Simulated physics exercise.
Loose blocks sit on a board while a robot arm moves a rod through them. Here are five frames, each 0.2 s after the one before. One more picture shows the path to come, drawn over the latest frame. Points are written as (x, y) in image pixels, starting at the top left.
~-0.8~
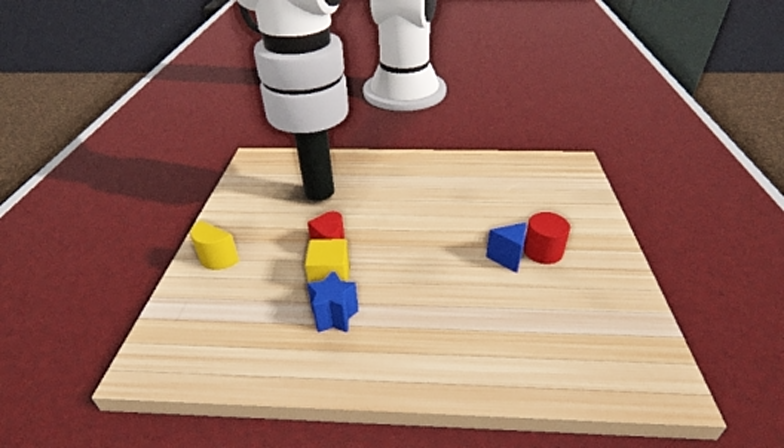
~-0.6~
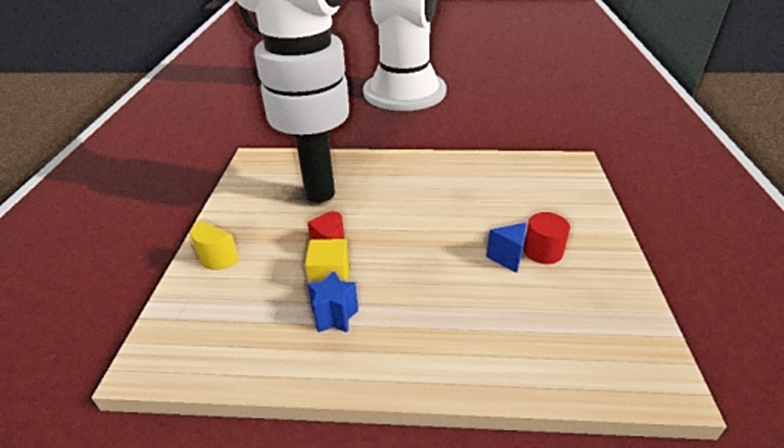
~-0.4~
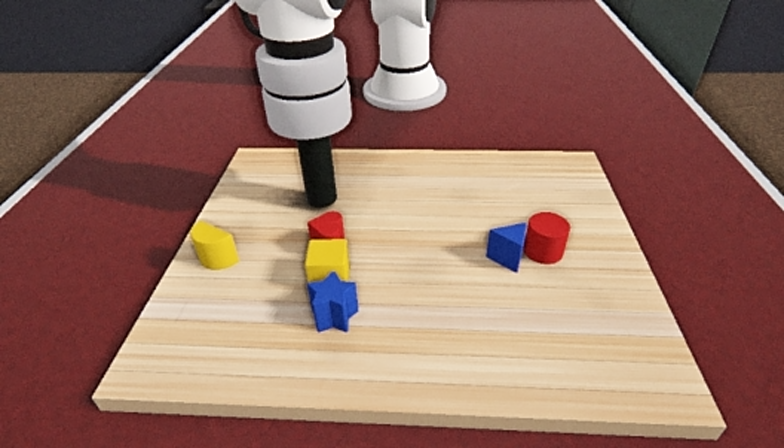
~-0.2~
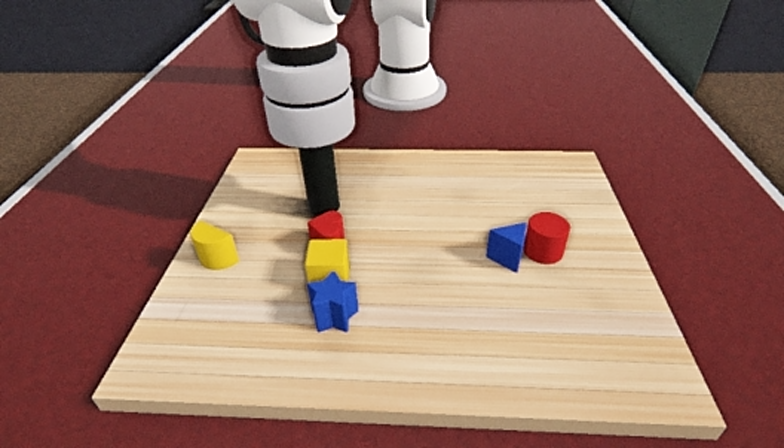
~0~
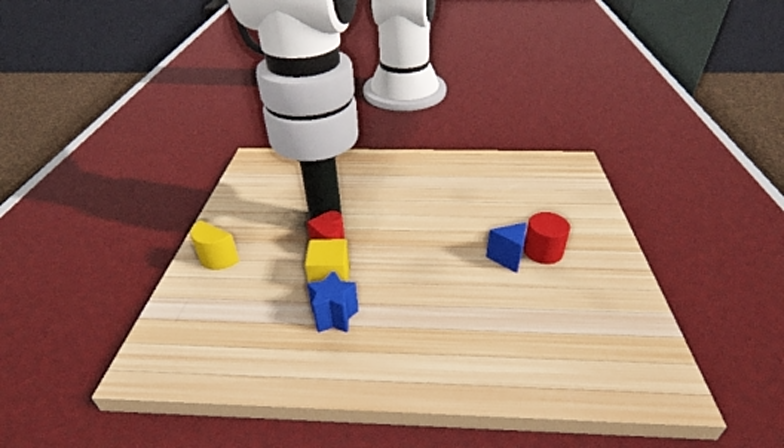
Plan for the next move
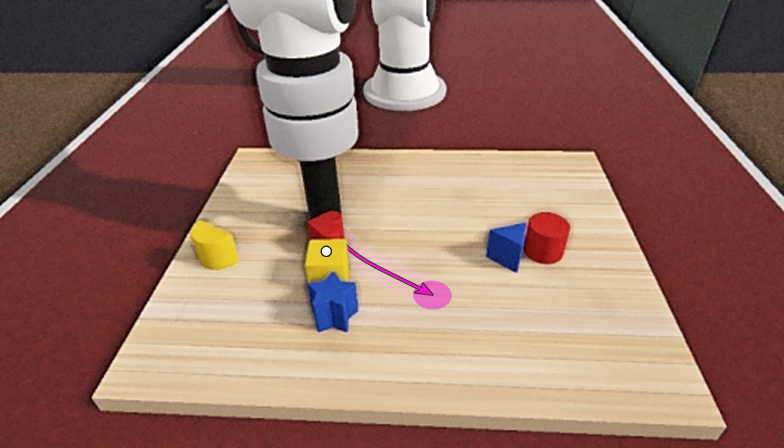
A robot arm's black rod moving slightly toward a red heart-shaped block behind a yellow square and blue star, the blocks staying still.
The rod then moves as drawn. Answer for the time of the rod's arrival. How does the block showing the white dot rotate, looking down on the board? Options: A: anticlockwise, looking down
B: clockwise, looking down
The answer is A.
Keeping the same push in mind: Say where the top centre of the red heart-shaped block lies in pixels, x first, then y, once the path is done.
I'd say the red heart-shaped block ends with its top centre at (326, 242).
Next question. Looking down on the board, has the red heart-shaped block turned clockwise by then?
Yes.
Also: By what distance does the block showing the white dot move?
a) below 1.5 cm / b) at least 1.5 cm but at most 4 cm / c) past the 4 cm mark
The one that fits is b, at least 1.5 cm but at most 4 cm.
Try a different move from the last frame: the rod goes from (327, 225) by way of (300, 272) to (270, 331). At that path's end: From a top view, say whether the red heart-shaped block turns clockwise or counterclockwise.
It swings round anticlockwise.
The line goes from (327, 225) via (351, 250) and (388, 273), ending at (432, 295); the dot is on the yellow square.
On the path given first. One third of the way, rod at (351, 246); yellow square at (319, 267), turned 35° anticlockwise; red heart-shaped block at (326, 242), turned 80° clockwise; blue star block at (331, 295).
Two thirds of the way, rod at (389, 268); yellow square at (318, 268), turned 35° anticlockwise; red heart-shaped block at (326, 242), turned 85° clockwise; blue star block at (331, 295).
At the end, rod at (433, 289); yellow square at (318, 268), turned 35° anticlockwise; red heart-shaped block at (326, 242), turned 85° clockwise; blue star block at (331, 295).
